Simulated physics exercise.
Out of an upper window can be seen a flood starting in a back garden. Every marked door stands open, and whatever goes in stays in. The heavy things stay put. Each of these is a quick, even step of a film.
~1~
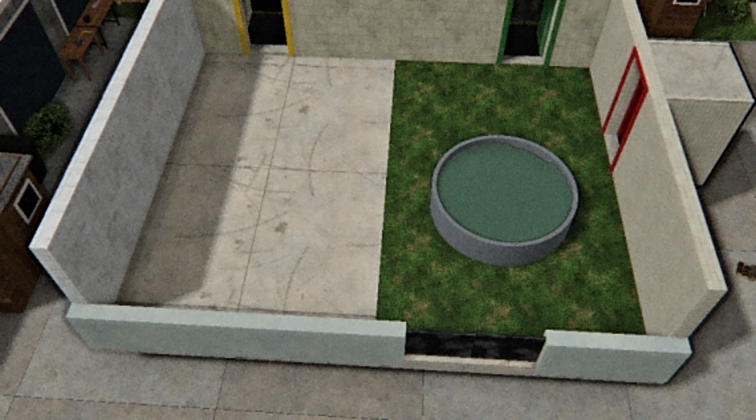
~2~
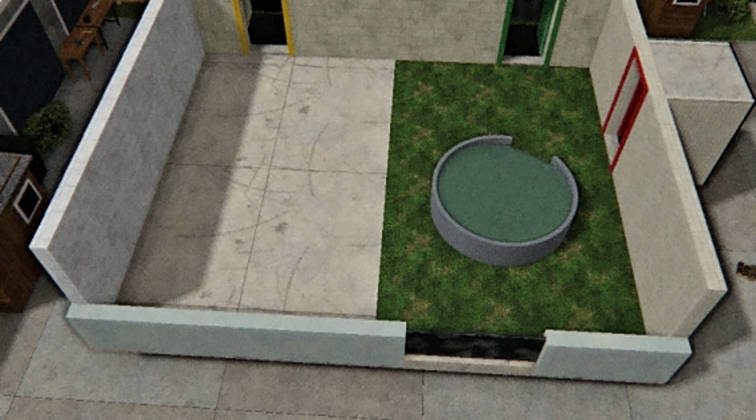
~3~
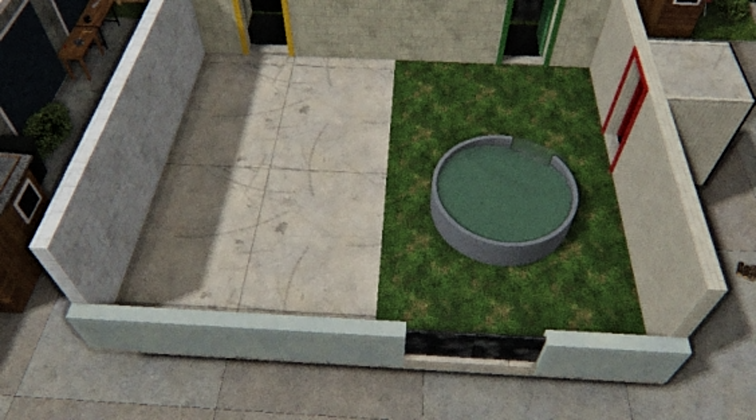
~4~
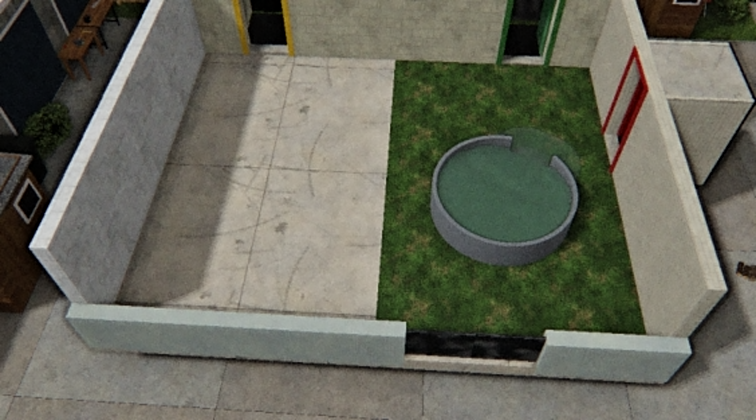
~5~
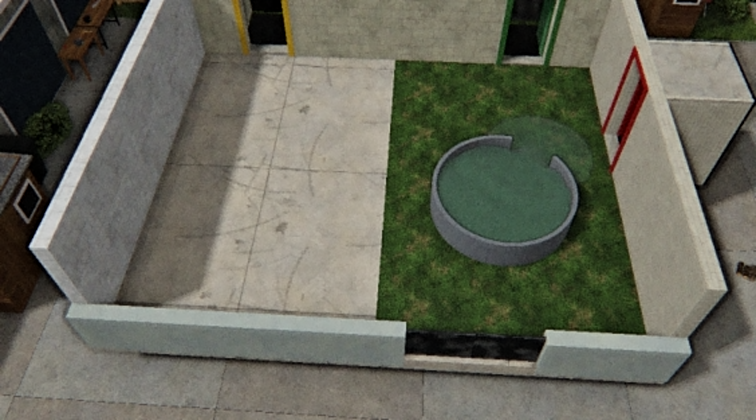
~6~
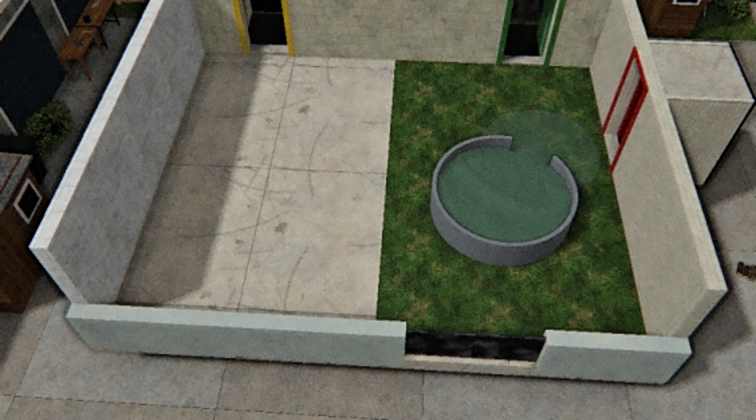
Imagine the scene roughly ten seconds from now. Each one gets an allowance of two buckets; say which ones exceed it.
Going through them: The red door exceeds it; the green door exceeds it; the yellow door does not exceed it.
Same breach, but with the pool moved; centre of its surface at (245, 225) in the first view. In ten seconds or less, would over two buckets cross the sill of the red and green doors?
As far as I can tell, the red one remains below the mark while the green one remains below the mark.
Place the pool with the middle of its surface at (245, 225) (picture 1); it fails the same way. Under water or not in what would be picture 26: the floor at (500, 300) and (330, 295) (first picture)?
Note - point 1 still bare; point 2 still bare.
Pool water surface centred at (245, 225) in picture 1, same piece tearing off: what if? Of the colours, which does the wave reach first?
The one in yellow is the first one.
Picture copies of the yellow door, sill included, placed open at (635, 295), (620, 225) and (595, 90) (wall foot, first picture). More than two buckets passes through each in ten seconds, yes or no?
Stays within it; stays within it; exceeds it.
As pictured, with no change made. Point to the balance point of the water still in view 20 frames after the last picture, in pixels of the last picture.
I'd mark it close to (517, 168).
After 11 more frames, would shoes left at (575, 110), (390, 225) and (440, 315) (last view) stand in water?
First spot submerged, second spot spared, third spot spared.
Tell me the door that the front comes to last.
That would be the one in yellow.
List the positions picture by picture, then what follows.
The round tank at (504, 190) is whole and still, in the first picture.
The front is at a hidden place, out from the gap on the round tank's far side, in the second picture.
Water pours out on the round tank's far side and has run to a hidden place, in the third picture.
Water pours out on the round tank's far side and has run to (531, 130), in the fourth picture.
The front is at (568, 129), out from the gap on the round tank's far side, in the fifth picture.
Water pours out on the round tank's far side and has run to (560, 116), in the sixth picture.
A moment on, water covers 10 % of the floor; the red door under two buckets in, the green door not reached, the yellow door not reached.
Next, water covers 15 % of the floor; the red door over two buckets in, the green door wet at the sill, nothing in, the yellow door not reached.
Then, water covers 20 % of the floor; the red door far over two buckets in, the green door over two buckets in, the yellow door not reached.
Later, water covers 30 % of the floor; the red door far over two buckets in, the green door over two buckets in, the yellow door not reached.
In the end, water covers 55 % of the floor; the red door far over two buckets in, the green door far over two buckets in, the yellow door wet at the sill, nothing in.
